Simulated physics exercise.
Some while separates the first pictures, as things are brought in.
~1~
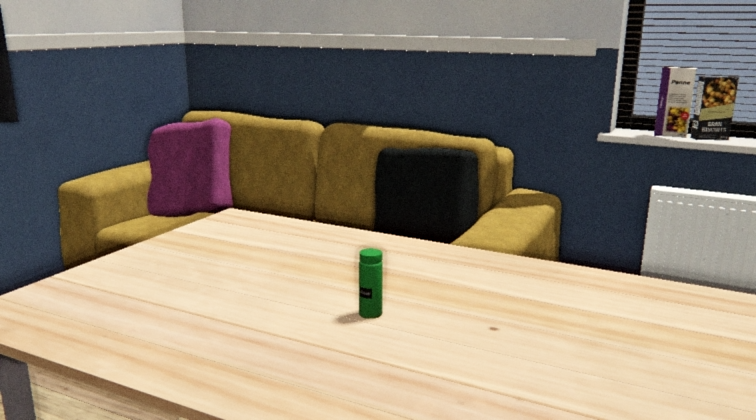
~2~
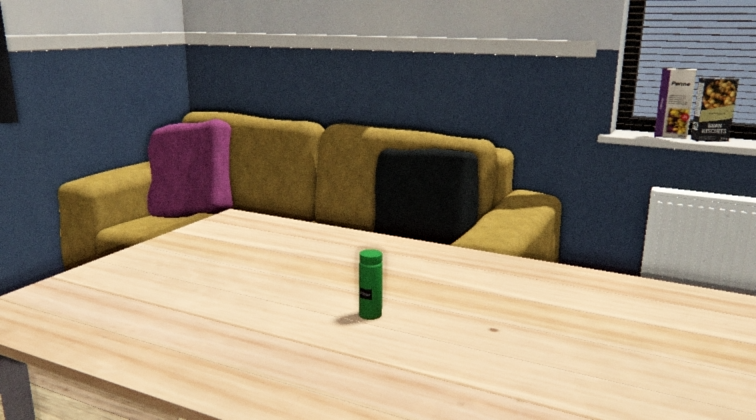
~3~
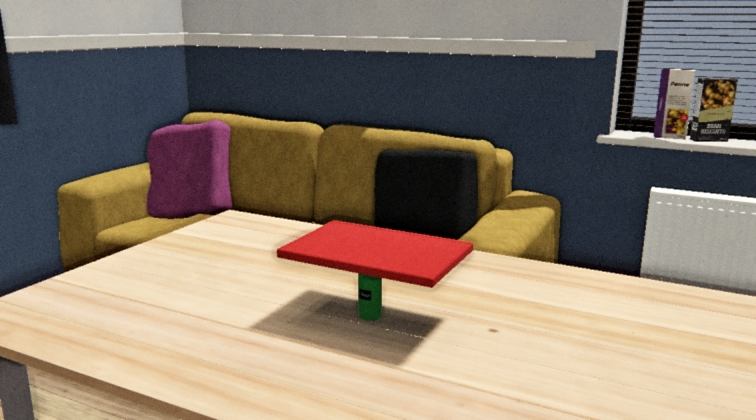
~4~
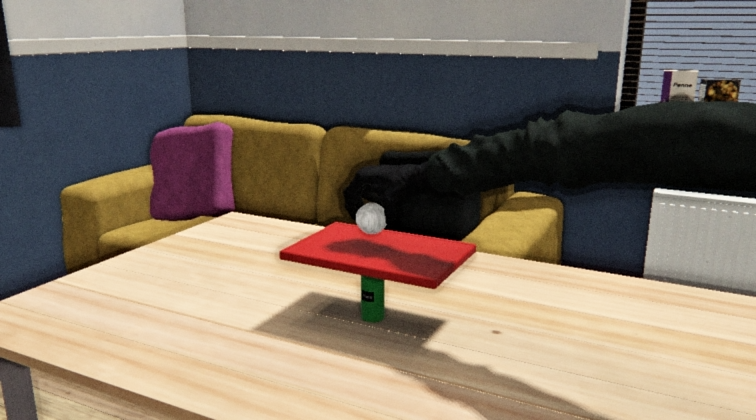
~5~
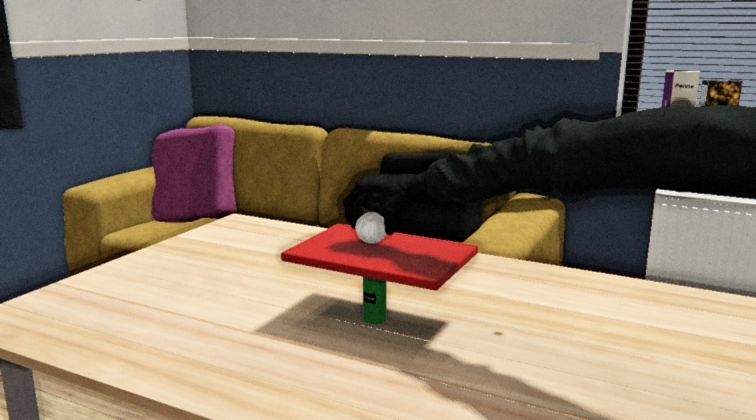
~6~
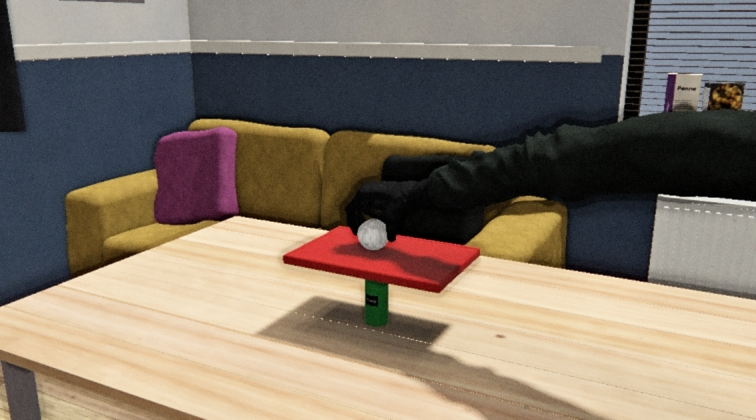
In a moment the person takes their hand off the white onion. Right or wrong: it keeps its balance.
Right.
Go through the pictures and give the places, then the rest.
In the first frame, the last thing is not in view yet; green shaker (371, 284).
In the second frame, the last thing is not in view yet; green shaker (371, 285).
In the third frame, the last thing is not in view yet; green shaker (370, 285).
The fourth frame shows coming down; white onion (372, 218); green shaker (373, 287).
The fifth frame shows coming down; white onion (371, 228); green shaker (375, 289).
The sixth frame shows in place under the hand; white onion (373, 234); green shaker (377, 291).
Then, 0.20 s past the last view, nothing moves.
Then, 0.50 s past the last view, white onion resting near (373, 235).
Finally, all 3 still in place. Final places as the last picture's camera would see them, white onion near (373, 235). The stack holds.
